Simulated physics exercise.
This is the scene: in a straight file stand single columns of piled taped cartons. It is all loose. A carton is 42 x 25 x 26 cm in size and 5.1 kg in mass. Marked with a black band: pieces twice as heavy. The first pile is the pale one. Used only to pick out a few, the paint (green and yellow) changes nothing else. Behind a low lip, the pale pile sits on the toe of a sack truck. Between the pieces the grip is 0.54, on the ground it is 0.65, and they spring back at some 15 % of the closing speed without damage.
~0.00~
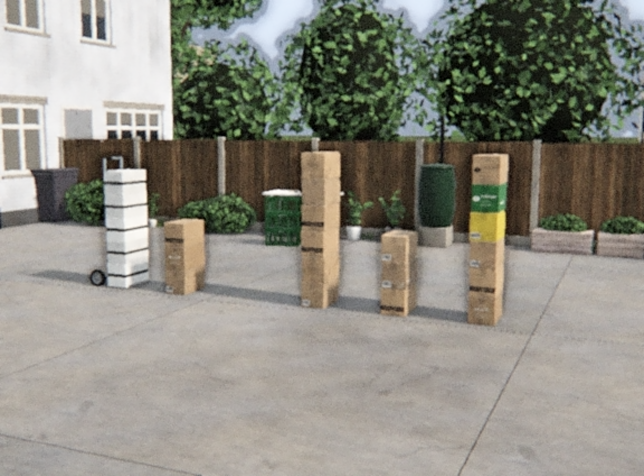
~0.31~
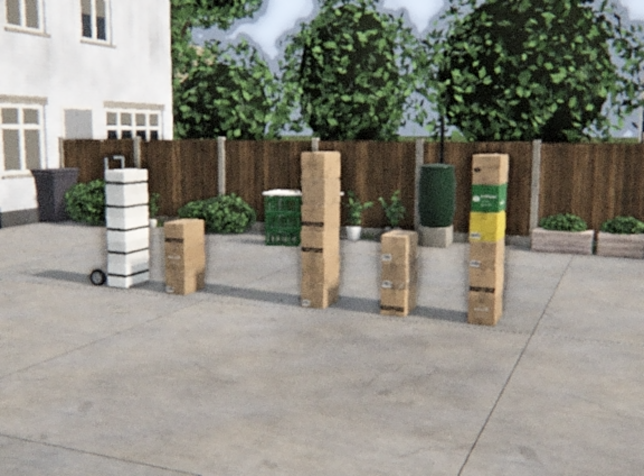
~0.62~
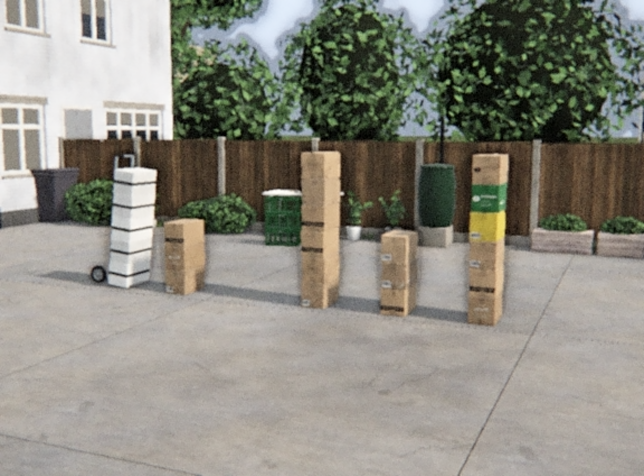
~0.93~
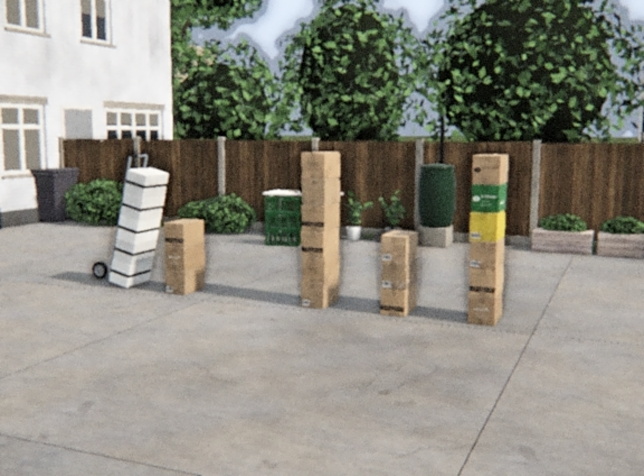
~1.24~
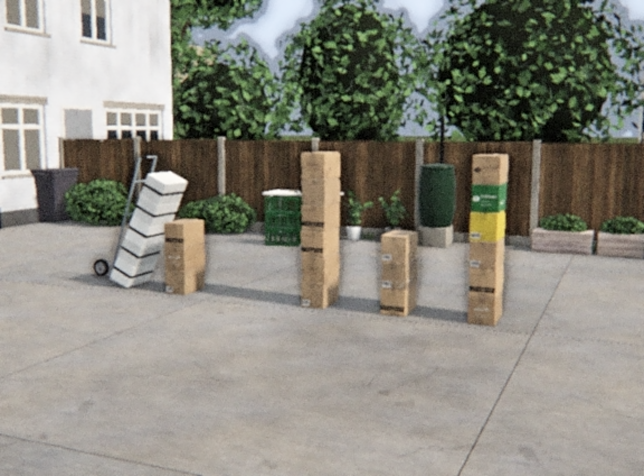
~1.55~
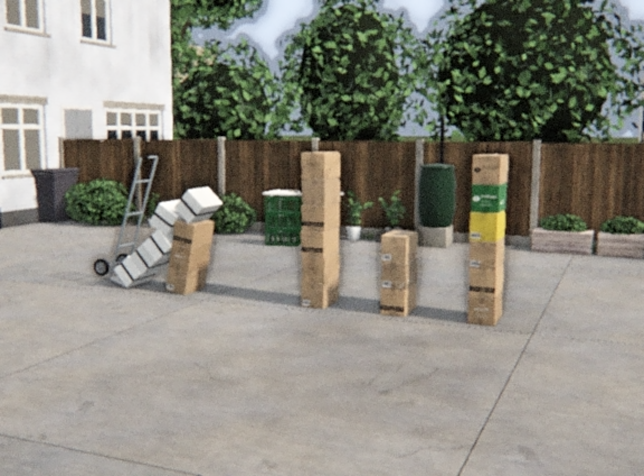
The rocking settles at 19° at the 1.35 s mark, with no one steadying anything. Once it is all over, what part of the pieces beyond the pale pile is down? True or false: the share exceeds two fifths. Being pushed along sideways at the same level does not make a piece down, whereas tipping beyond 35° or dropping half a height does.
False.
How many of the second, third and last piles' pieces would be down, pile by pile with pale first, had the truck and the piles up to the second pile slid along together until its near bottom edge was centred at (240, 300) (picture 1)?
Pile by pile that makes second 3, third 6, last 0.
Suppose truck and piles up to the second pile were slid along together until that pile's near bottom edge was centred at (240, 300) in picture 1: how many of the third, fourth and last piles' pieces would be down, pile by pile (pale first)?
Count of fallen pieces - third: 6; fourth: 3; last: 0.
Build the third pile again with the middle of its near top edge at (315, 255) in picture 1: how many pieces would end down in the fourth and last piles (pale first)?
You'd get fourth 0 and last 0.
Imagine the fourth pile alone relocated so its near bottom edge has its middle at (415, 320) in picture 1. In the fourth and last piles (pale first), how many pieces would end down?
Then fourth 0, last 0.
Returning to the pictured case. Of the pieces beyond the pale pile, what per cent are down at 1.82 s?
By then, 15 per cent.
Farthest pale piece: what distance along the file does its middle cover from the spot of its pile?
Distance: Near 210 cm.
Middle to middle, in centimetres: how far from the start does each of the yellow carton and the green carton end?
The yellow one ends around 0 cm from its start and the green one around 0 cm.
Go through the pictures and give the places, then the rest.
In the first picture (pixels give the middle of a visible side), truck frame 0° forward; yellow carton (483, 228); green carton (485, 199); none of the others has stirred.
The second picture shows truck frame 1° forward; yellow carton (483, 228).
The third picture shows truck frame 6° forward, top of the pale pile leaning 6°; yellow carton (483, 228); none of the others has stirred.
The fourth picture shows truck frame (126, 182) 14° forward, top of the pale pile leaning 14°; green carton (485, 199); none of the others has stirred.
The fifth picture shows truck frame (134, 182) 19° forward, top of the pale pile leaning 25°; green carton (485, 199); none of the others has stirred.
The sixth picture shows truck frame (135, 182) 19° forward, top of the pale pile leaning 44°; green carton (485, 199); yellow carton (483, 228); steepest lean 9°, the carton at (183, 235); movement in 3 of them.
After 1.64 s, 5 of the pale pile down; none of the 18 other cartons down, 3 disturbed.
After 1.82 s, 5 of the pale pile down; 3 of the 18 other cartons down.
In the end (2.8 s), 5 of the pale pile down; 3 of the 18 other cartons down; yellow carton unmoved; green carton unmoved. That is 17 per cent. From the last view, middles, yellow carton near (488, 225), green carton near (489, 197).
